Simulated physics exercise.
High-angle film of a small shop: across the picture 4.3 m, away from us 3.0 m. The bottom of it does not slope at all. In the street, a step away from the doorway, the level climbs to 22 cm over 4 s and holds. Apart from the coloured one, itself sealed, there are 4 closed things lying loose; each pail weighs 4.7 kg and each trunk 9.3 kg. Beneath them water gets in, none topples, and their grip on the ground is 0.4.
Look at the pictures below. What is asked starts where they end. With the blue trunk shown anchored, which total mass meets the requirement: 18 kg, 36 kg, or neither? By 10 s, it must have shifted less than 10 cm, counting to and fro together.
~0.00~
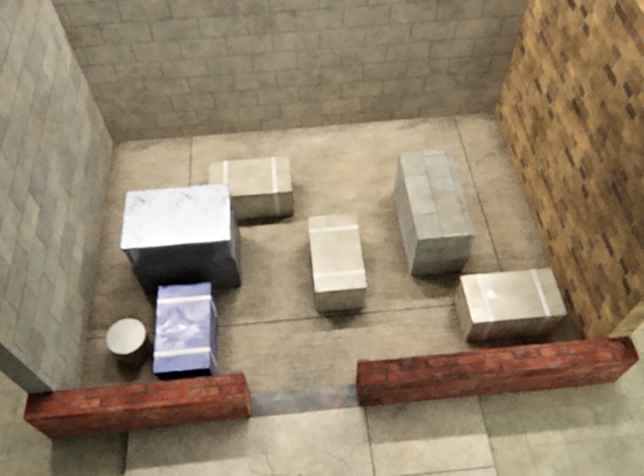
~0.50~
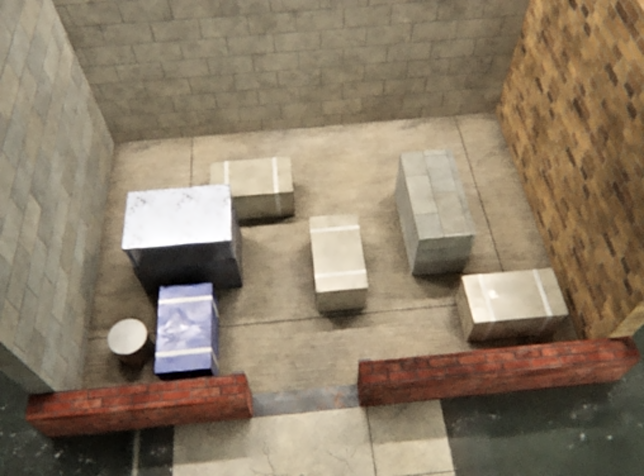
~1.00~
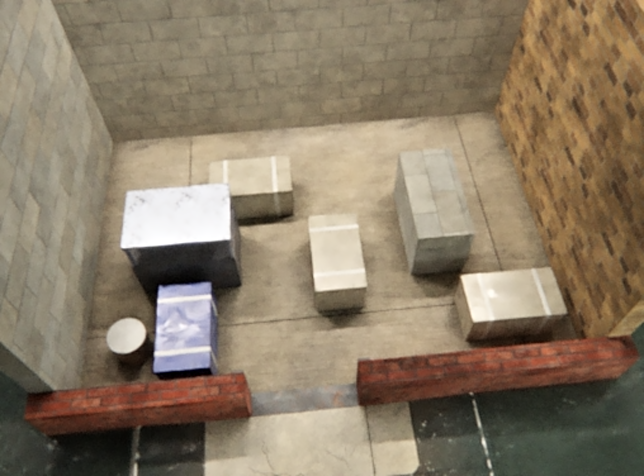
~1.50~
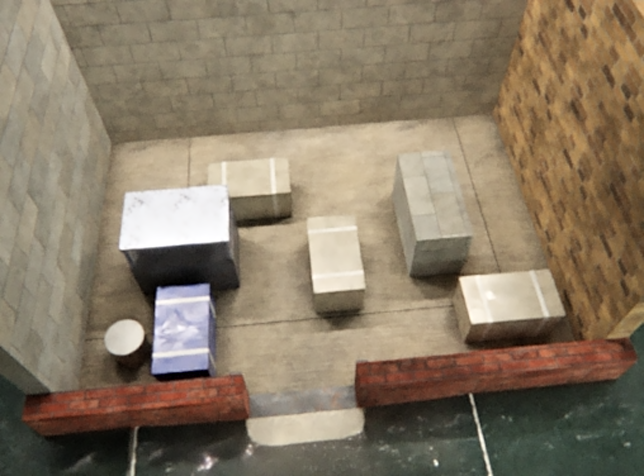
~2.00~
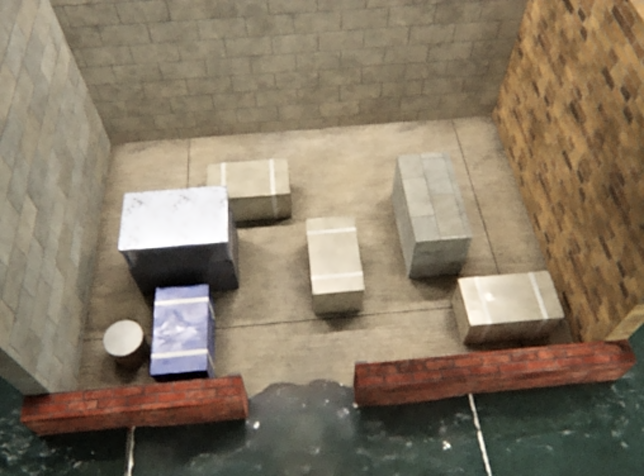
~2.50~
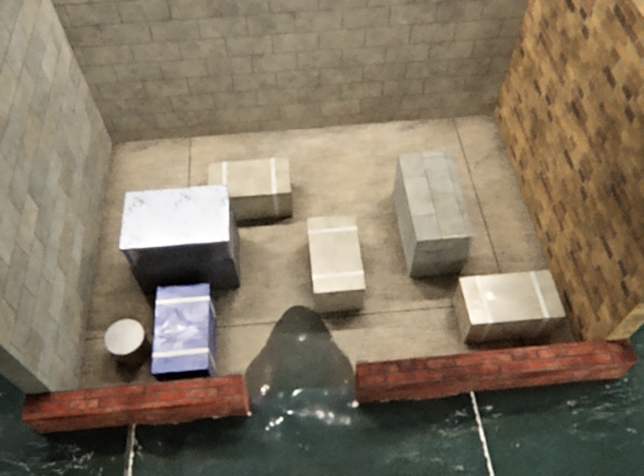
The answer is only 36 kg.
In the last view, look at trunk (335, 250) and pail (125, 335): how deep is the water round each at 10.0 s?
Depths: Near 7 cm, then near 8 cm.
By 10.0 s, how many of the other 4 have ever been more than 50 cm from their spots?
The total is 2.
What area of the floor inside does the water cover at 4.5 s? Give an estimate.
Wet area: Approx. 6.0 m2.
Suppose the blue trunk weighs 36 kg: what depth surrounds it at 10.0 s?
9 cm, roughly.
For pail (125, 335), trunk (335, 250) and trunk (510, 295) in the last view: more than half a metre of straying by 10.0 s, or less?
In order, the three come out beneath, above and beneath.
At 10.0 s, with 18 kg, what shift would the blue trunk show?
It would be some 20 cm from its spot.
After 3.5 s the blue trunk would be 0 cm from its start with 18 kg and 0 cm from its start with 36 kg; 1 cm of water round it then.
After 4.5 s the blue trunk would be 0 cm from its start with 18 kg and 0 cm from its start with 36 kg; 3 cm of water round it then.
After 7.0 s the blue trunk would be 11 cm from its start with 18 kg and 0 cm from its start with 36 kg; 6 cm of water round it then.
After 10.0 s the blue trunk would be 22 cm from its start with 18 kg and 0 cm from its start with 36 kg; 9 cm of water round it then.
